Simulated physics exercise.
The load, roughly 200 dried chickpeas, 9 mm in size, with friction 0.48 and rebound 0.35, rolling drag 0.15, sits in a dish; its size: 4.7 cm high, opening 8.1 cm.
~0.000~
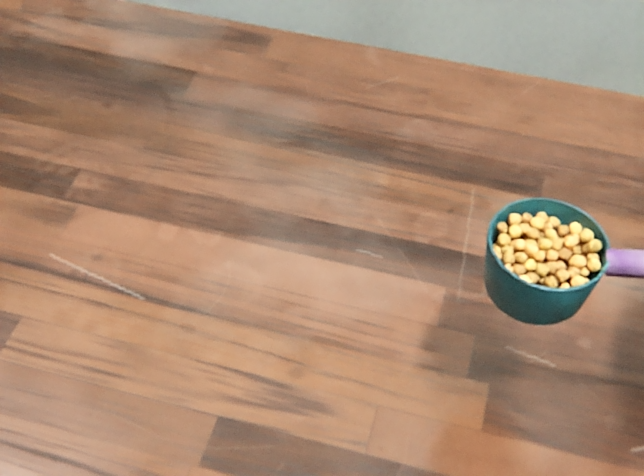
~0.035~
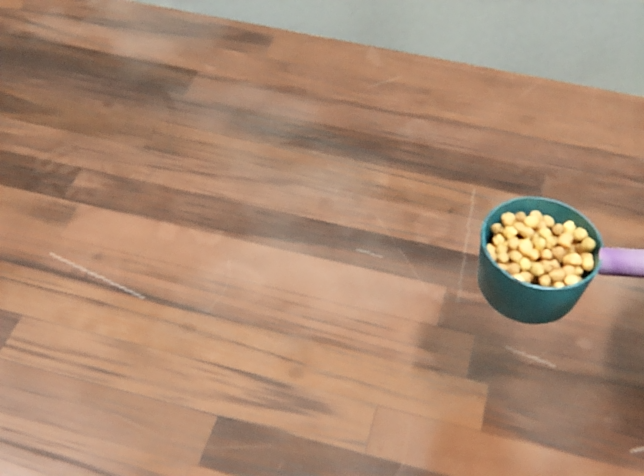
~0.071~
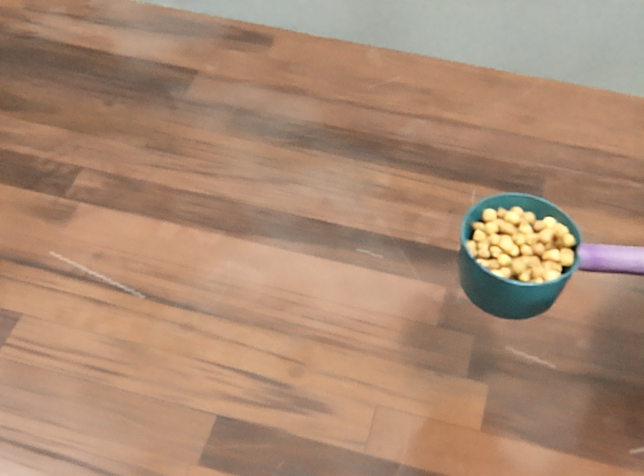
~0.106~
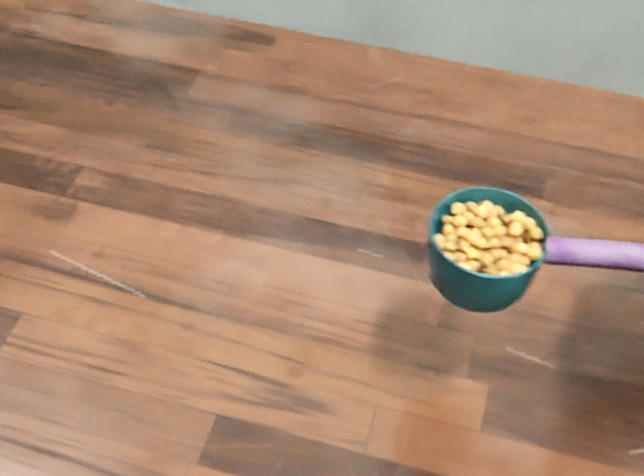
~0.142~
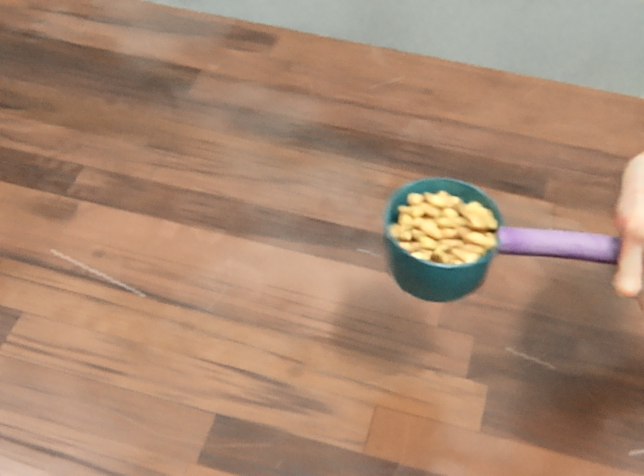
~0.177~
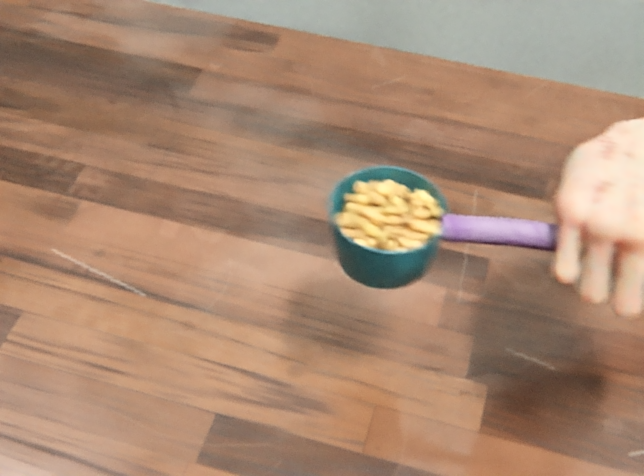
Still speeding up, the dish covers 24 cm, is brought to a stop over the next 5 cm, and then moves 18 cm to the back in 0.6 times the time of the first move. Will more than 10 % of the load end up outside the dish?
Yes - the losses outstrip a tenth.
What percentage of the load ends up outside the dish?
About 15 %.
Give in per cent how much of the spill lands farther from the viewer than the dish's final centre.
I'd say close to 20 in a hundred.
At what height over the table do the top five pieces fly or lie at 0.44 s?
Around 18 centimetres.
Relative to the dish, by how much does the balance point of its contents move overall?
I'd estimate close to 0.5 cm.
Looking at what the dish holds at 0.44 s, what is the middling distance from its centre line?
Median radius: Approx. 2.5 cm.
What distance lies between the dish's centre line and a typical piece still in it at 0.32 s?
2.5 cm, roughly.
After 0.32 s, tilt 0 degrees; dish 100 %; middle of all pieces near (142, 171).
Then, at 0.44 s, tilt 0 degrees; dish 85 %, in the air 15 %; middle of all pieces near (194, 79).
After 0.55 s, tilt 0 degrees; fallen in front of where it stops 5 %, dish 85 %, in the air 10 %; middle of all pieces near (222, 44).
After 0.66 s, tilt 0 degrees; fallen in front of where it stops 10 %, fallen left of where it stops 5 %, dish 85 %, in the air 5 %; middle of all pieces near (235, 35).
By 1.0 s all is still; fallen in front of where it stops 10 %, fallen left of where it stops 5 %, fallen behind where it stops 5 %, dish 85 %.
